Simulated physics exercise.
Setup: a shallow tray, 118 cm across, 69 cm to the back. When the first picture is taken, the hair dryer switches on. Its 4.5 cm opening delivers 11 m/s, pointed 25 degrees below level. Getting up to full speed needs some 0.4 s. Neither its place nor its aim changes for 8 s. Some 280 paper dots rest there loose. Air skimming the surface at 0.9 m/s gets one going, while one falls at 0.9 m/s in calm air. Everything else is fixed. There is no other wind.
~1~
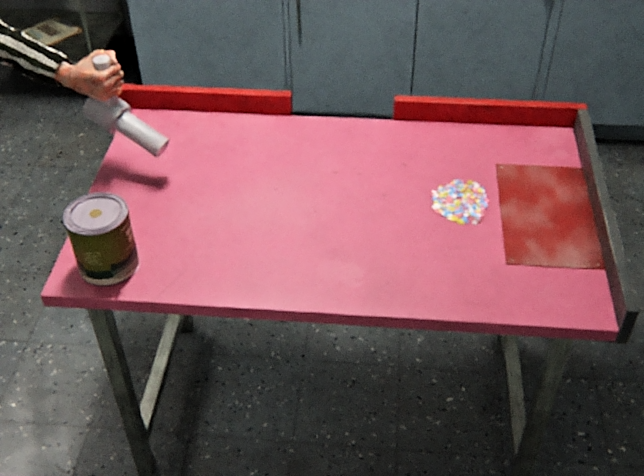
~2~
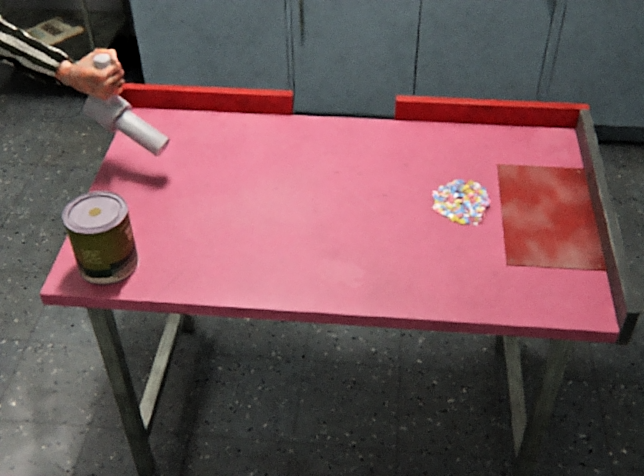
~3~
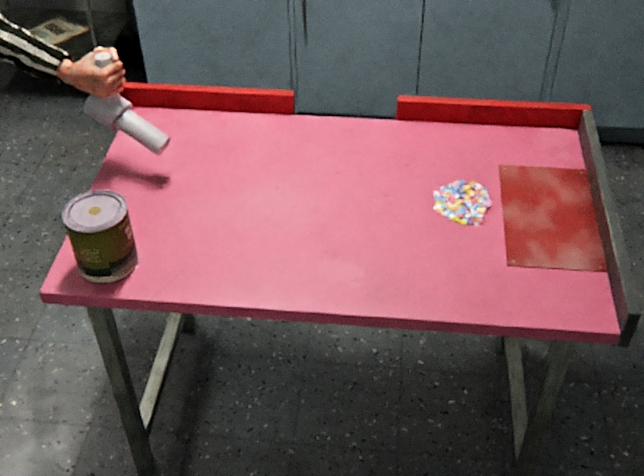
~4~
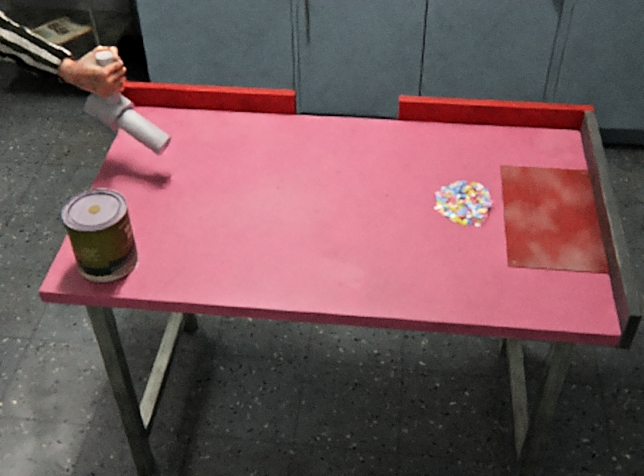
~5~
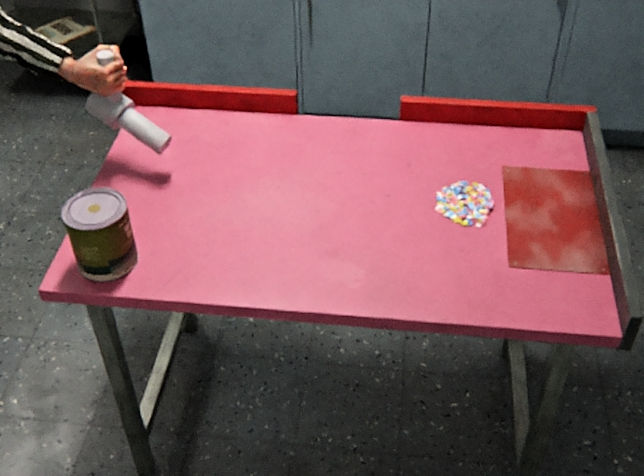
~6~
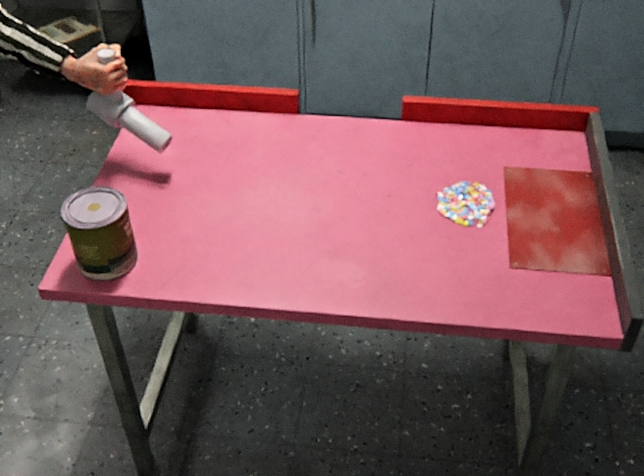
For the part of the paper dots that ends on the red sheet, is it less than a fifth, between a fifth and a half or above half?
The part of the paper dots that ends on the red sheet is more than half.
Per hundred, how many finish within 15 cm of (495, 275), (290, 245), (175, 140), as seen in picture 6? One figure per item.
0 %, 0 %, 0 %.
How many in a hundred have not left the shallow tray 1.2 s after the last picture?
I'd say some 100 % at that moment.
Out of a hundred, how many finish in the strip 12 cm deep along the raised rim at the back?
Share: Approx. 5 %.
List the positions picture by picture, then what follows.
In the first picture, the middle of the paper dots is near (460, 201), none has stirred yet and the mouth of the hair dryer is at (163, 149).
In the second picture, the middle of the paper dots is near (461, 201), none has stirred yet and the red sheet is centred on (548, 214).
In the third picture, the middle of the paper dots is near (462, 201), none has stirred yet and the top of a tin is at (95, 210).
In the fourth picture, the middle of the paper dots is near (463, 202) and none has stirred yet.
In the fifth picture, the middle of the paper dots is near (464, 202) and none has stirred yet.
In the sixth picture, the middle of the paper dots is near (466, 202) and none has stirred yet.
Then, 1.2 s after the last picture the count stands so, 95 % are on the red sheet; the middle of those still in play is near (600, 213).
Then, 2.2 s after the last picture the count stands so, 92 % are on the red sheet; the middle of those still in play is near (600, 212).
Then, 4.0 s after the last picture the count stands so, 90 % are on the red sheet; the middle of those still in play is near (600, 211).
Then, 7.6 s after the last picture, at the end, 89 % are on the red sheet; the middle of those still in play is near (600, 209).
